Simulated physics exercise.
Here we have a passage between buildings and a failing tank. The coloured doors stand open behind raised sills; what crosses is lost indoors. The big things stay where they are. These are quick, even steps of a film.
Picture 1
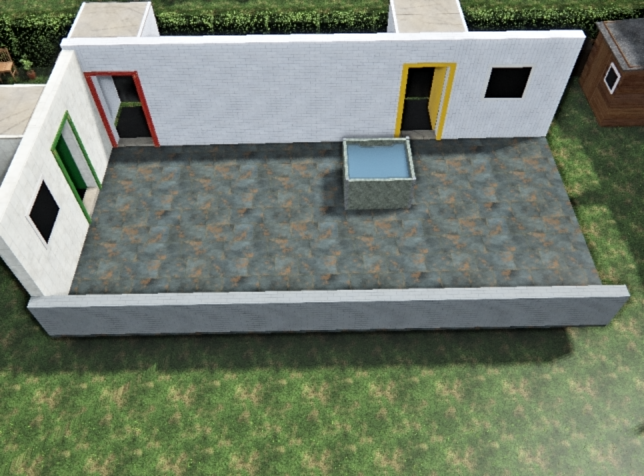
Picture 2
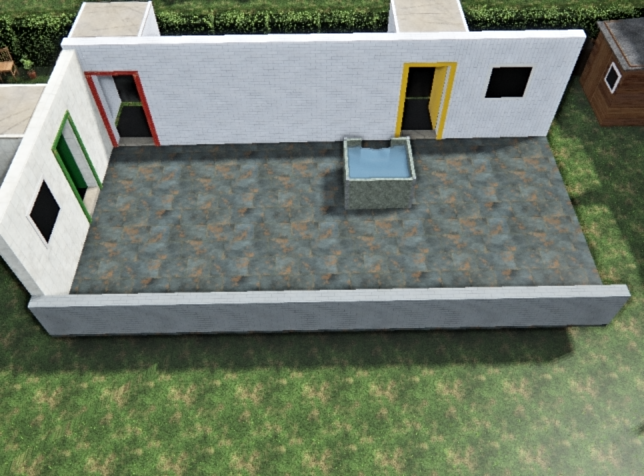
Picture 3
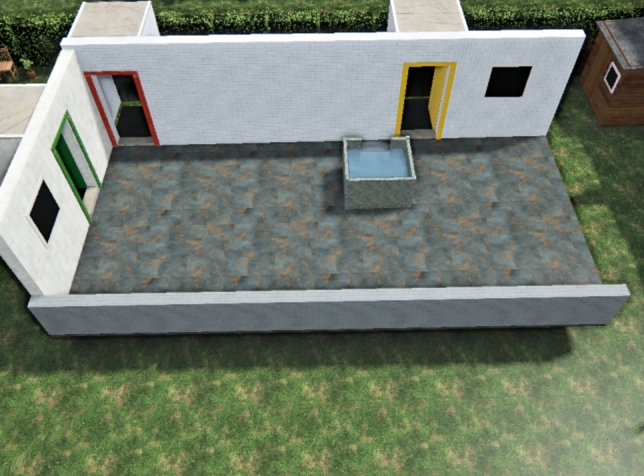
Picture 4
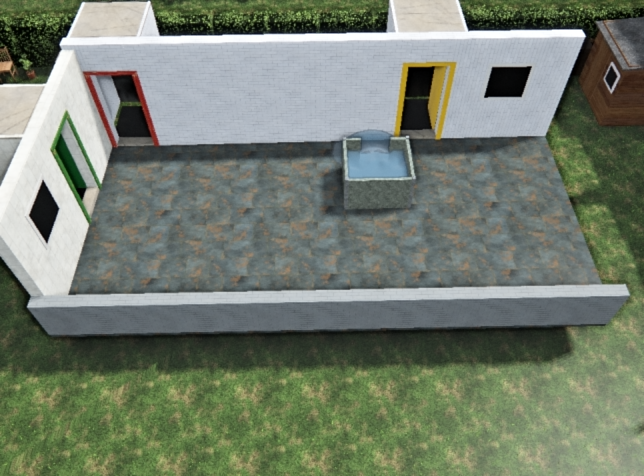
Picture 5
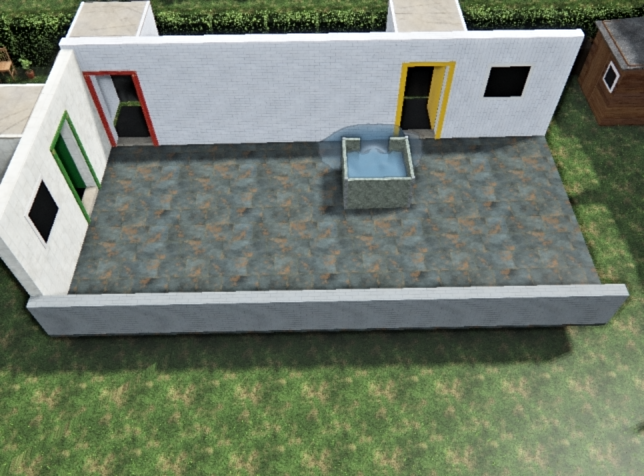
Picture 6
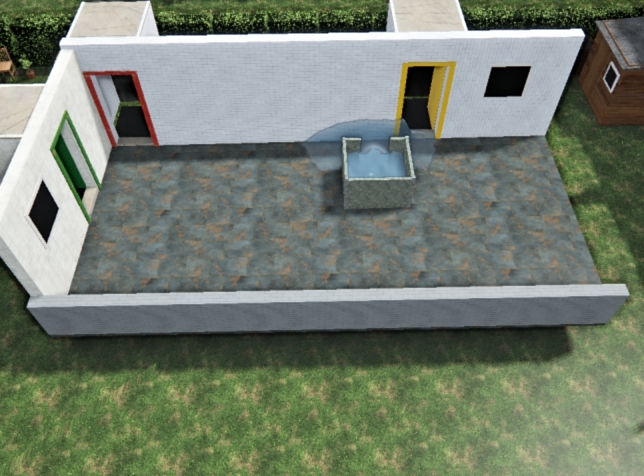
Water tank on a walled, paved passage with open coloured doors, leaking from its far side, water spreading toward the white wall.
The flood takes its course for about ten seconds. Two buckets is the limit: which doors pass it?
The red door admits no more than that; the yellow door lets in a lot; the green door admits no more than that.
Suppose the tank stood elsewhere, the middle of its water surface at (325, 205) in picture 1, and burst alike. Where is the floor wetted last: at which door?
That is the green one.
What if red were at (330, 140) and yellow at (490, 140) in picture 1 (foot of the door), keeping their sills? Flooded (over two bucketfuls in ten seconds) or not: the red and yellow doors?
In short: The red one goes over, the yellow one takes less.
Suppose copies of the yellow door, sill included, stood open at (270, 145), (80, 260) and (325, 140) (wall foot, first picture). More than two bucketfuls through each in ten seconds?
In that order: Takes less, keeps below it, lets more in.
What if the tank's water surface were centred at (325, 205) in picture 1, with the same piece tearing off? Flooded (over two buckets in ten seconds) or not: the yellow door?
Yellow holds.
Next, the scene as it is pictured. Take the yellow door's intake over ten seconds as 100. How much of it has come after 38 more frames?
About 100 per cent.
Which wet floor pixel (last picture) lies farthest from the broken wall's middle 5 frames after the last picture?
Near (209, 145).
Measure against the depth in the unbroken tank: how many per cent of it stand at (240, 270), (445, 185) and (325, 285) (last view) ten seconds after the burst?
In that order: 2, 2 and 0 per cent.
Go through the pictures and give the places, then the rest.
In the first picture, the water tank at (378, 161) is whole and still.
In the second picture, water pours out on the water tank's far side and has run to a hidden place.
In the third picture, water pours out on the water tank's far side and has run to a hidden place.
In the fourth picture, the front is at a hidden place, out from the gap on the water tank's far side.
In the fifth picture, water pours out on the water tank's far side and has run to (420, 140).
In the sixth picture, water pours out on the water tank's far side and has run to (437, 140).
A moment on, water covers 15 % of the floor; the red door not reached, the yellow door under two buckets in, the green door not reached.
Next, water covers 35 % of the floor; the red door not reached, the yellow door over two buckets in, the green door not reached.
Then, water covers 45 % of the floor; the red door wet at the sill, nothing in, the yellow door over two buckets in, the green door wet at the sill, nothing in.
Later, water covers 45 % of the floor; the red door under two buckets in, the yellow door over two buckets in, the green door wet at the sill, nothing in.
In the end, water covers 35 % of the floor; the red door under two buckets in, the yellow door over two buckets in, the green door wet at the sill, nothing in.
